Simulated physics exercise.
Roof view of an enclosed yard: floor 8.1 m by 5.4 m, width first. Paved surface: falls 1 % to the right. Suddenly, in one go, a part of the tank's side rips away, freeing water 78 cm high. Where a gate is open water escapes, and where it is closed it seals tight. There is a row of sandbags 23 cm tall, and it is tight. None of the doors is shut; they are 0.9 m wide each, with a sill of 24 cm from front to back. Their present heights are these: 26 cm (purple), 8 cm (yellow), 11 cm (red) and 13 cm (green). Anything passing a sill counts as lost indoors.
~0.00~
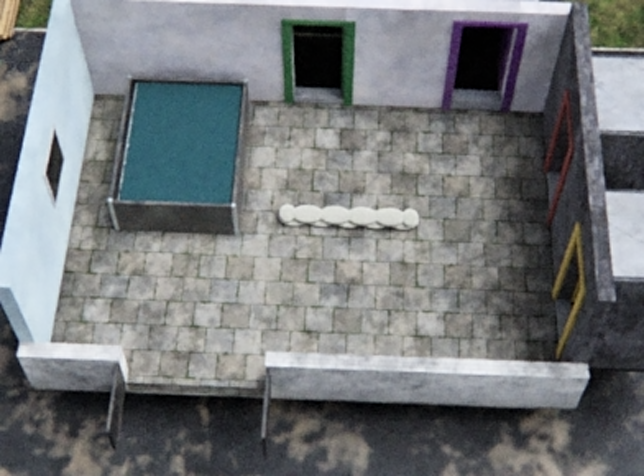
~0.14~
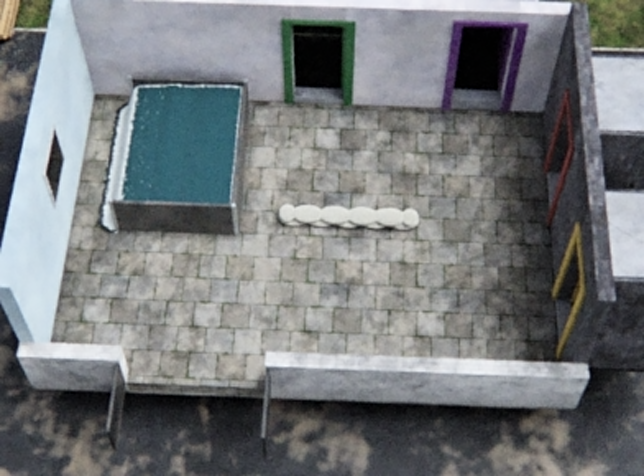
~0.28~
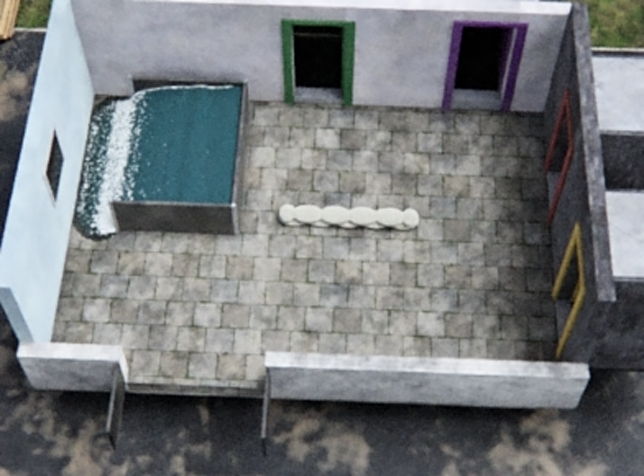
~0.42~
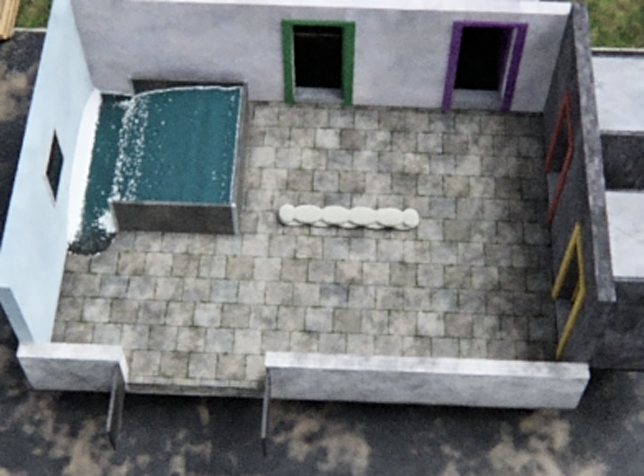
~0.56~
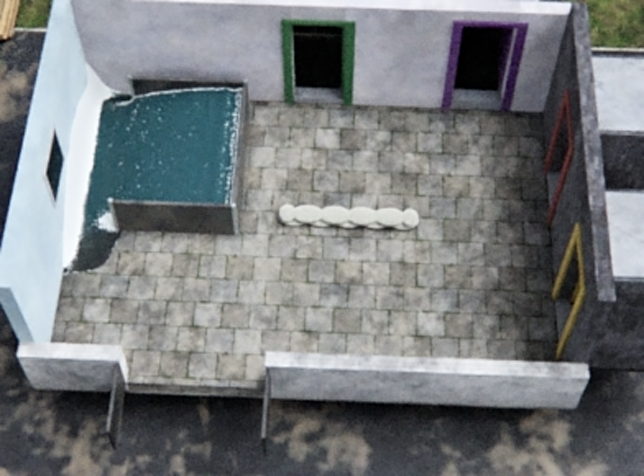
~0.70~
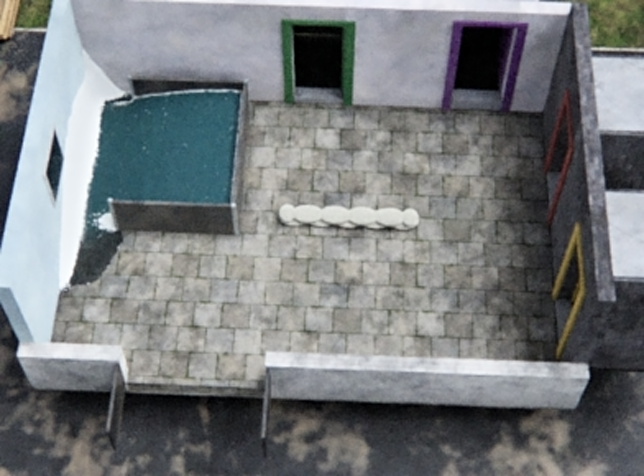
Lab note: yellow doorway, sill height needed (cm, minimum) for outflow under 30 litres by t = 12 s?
Approx. 9 cm.
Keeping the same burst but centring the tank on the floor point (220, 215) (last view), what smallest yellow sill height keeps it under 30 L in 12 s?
At least roughly 12.0 cm high.
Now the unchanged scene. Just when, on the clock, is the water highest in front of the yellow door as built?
It peaks around 6.0 s.
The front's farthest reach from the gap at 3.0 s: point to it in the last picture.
Lab note: Front tip approx. at (534, 119).
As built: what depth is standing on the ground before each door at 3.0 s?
Lab note, depth in cm: Purple 2; yellow 0; red 0; green 6.
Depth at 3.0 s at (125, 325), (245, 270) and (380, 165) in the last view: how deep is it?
First spot about 11 cm, second about 0 cm, third about 2 cm.
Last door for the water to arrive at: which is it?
Coming last is the yellow one.
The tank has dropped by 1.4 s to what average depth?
Around 39 cm on average.
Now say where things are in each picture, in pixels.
The tank at (180, 142) is whole and still, 78 cm deep; the yellow door at (568, 296) is dry, in the first picture.
Water pours out at (127, 158) and has run 0.3 m, to (103, 209); about 10 cm deep outside, 78 cm at the back, in the second picture.
The gap is at (127, 159), the front 0.8 m out at (75, 208); the back of the tank holds 78 cm, in the third picture.
The gap is at (128, 160), the front 0.9 m out at (68, 247); the back of the tank holds 74 cm, in the fourth picture.
Water pours out at (128, 160) and has run 1.2 m, to (64, 269); about 26 cm deep outside, 66 cm at the back, in the fifth picture.
The gap is at (128, 161), the front 1.5 m out at (60, 291); the back of the tank holds 67 cm; the yellow door at (568, 296), 7.8 m from the gap, is still 7.5 m from the nearest water, in the sixth picture.
After 1.4 s water covers 15 % of the floor, deepest (70 cm) near (94, 101); it has not reached the yellow door.
After 3.0 s water covers 40 % of the floor, deepest (32 cm) near (51, 344); it has not reached the yellow door.
After 12.0 s water covers 85 % of the floor, deepest (18 cm) near (94, 101); 10 cm at the yellow door, 49 litres in over its 8 cm sill.
At the yellow door as built, the water arrived by 4.9 s and peaked near 14 cm at 6.0 s.
Run again over the same 12 s with other heights there, 59 litres in over 7.5 cm, 18 litres over 10 cm. The limit of 30 litres is kept from about 9 cm up.
